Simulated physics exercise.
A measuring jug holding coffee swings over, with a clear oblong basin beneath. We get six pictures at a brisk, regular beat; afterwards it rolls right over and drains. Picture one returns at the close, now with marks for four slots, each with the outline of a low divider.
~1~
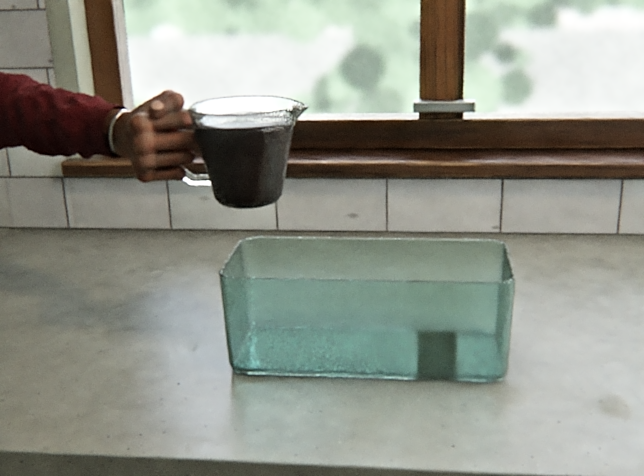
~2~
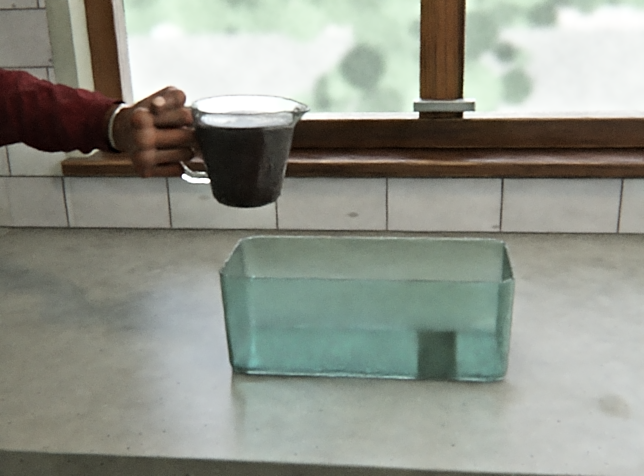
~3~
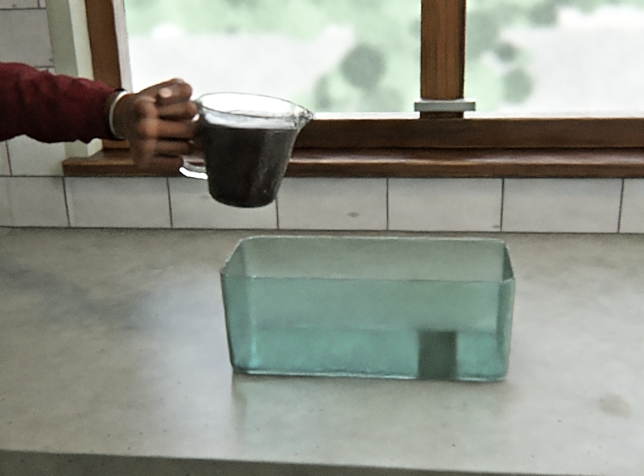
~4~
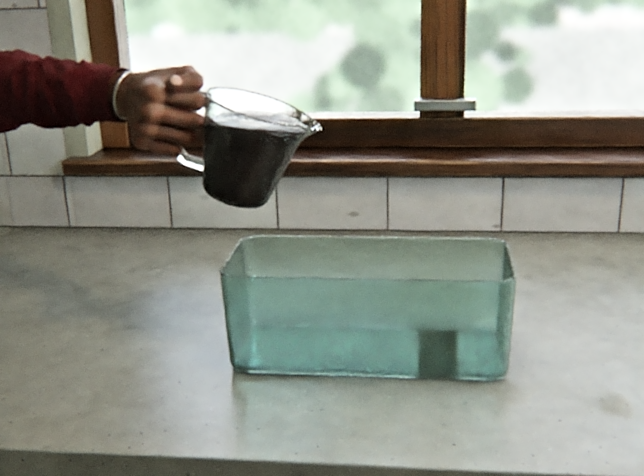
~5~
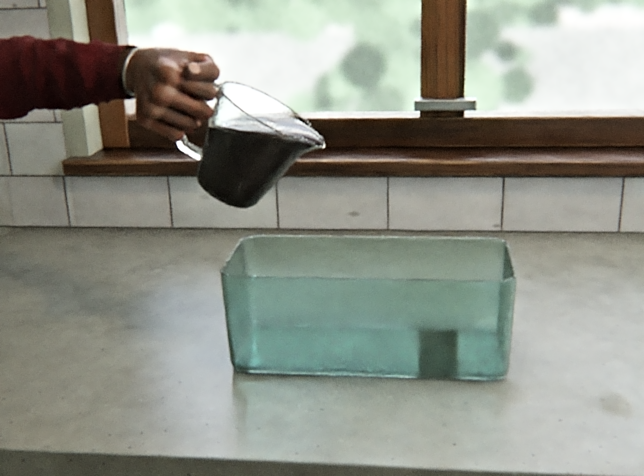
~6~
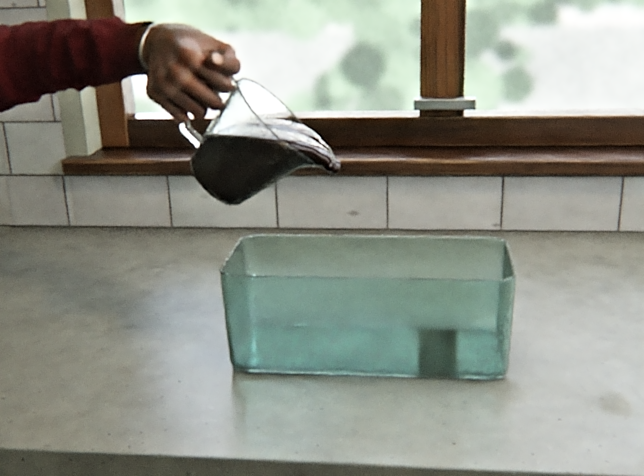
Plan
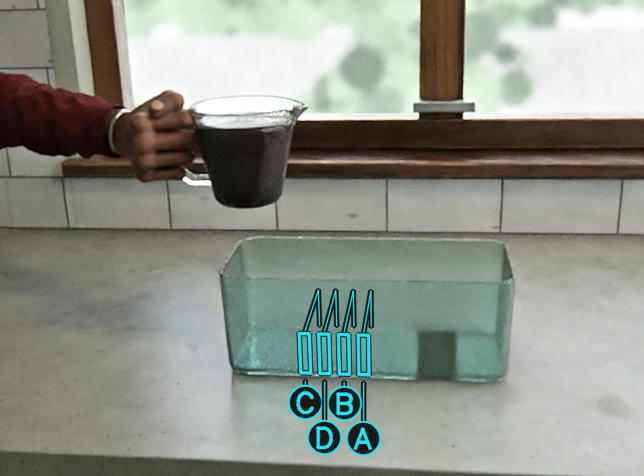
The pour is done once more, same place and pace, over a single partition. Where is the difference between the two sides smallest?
B works best here.
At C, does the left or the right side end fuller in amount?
More ends on the right.
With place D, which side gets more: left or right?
More ends on the right.
On the marked copy, A at (363, 382); B at (344, 381); C at (305, 380); D at (324, 381).
If A is chosen, about 70 % ends left of the wall and 28 % right of it.
If B is chosen, about 52 % ends left of the wall and 45 % right of it; 3 % is lost outside.
If C is chosen, about 9 % ends left of the wall and 90 % right of it.
If D is chosen, about 29 % ends left of the wall and 69 % right of it.
